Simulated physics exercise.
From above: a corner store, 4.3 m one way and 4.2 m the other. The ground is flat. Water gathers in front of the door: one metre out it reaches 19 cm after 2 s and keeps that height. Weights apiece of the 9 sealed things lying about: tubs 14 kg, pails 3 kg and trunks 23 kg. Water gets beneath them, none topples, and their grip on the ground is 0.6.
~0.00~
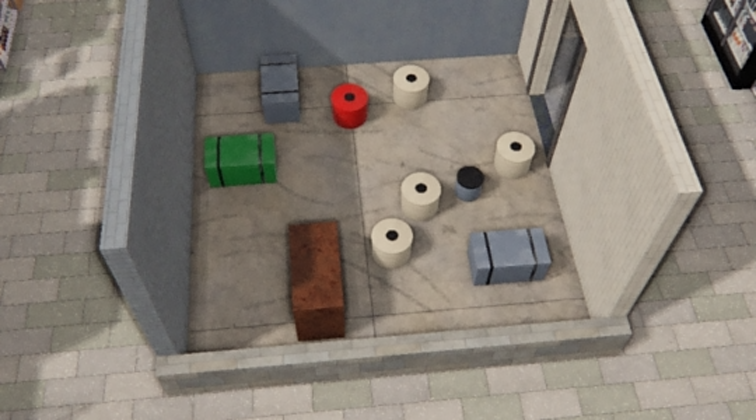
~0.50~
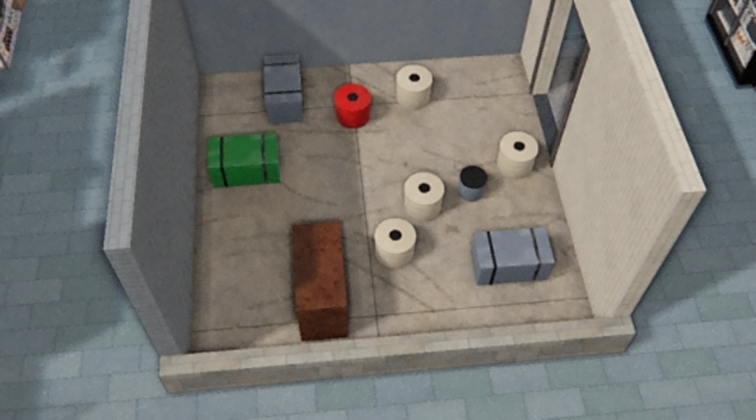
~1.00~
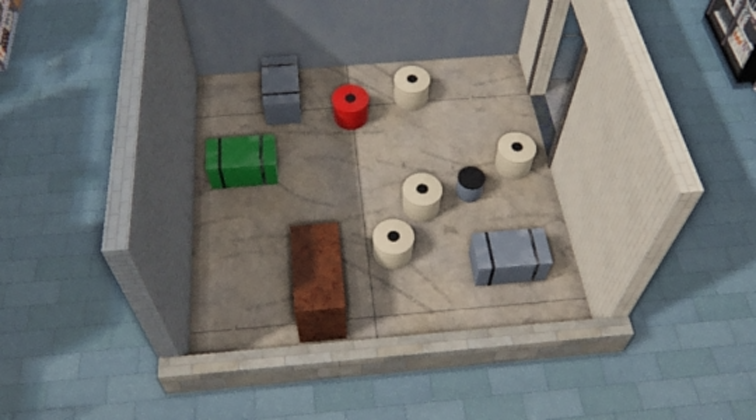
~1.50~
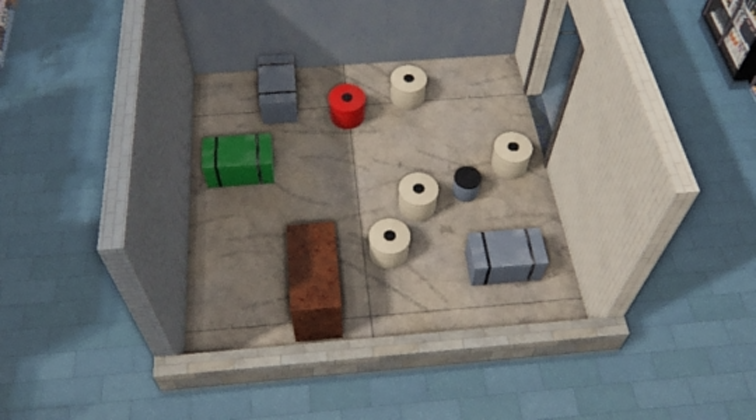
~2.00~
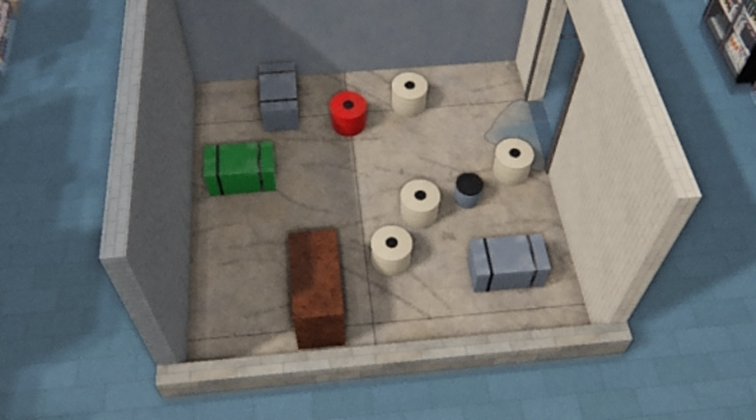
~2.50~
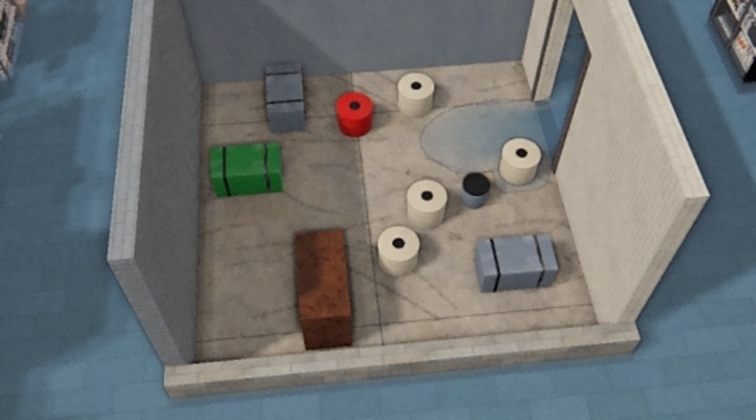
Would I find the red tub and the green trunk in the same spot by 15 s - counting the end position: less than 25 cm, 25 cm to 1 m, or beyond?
The red tub travels far; the green trunk ends far away.
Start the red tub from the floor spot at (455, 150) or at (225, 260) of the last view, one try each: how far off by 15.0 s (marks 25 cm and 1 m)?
In that order: It gets carried off; it ends far away.
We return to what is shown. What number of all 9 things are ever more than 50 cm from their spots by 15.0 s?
6 of them.
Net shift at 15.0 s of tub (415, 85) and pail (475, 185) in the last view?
In that order: 250 cm, 80 cm.
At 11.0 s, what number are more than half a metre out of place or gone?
By then 4.
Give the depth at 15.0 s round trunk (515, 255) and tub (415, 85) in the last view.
About 8 and 15 cm.
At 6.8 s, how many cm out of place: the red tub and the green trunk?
Roughly 20 and 0 cm by then.
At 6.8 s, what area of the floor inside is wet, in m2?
About 14 m2.
After 3.5 s the red tub is near (355, 106), 0.0 m from its start, aground; the green trunk is near (245, 160), 0.0 m from its start, aground; 0 afloat.
After 6.8 s the red tub is near (340, 105), 0.2 m from its start, aground; the green trunk is near (245, 160), 0.0 m from its start, aground; 1 afloat.
After 11.0 s the red tub is near (253, 104), 1.3 m from its start, afloat; the green trunk is near (230, 300), 1.9 m from its start, afloat; 4 afloat.
After 15.0 s the red tub is near (285, 201), 1.7 m from its start, afloat; the green trunk is near (262, 337), 2.3 m from its start, afloat; 8 afloat.
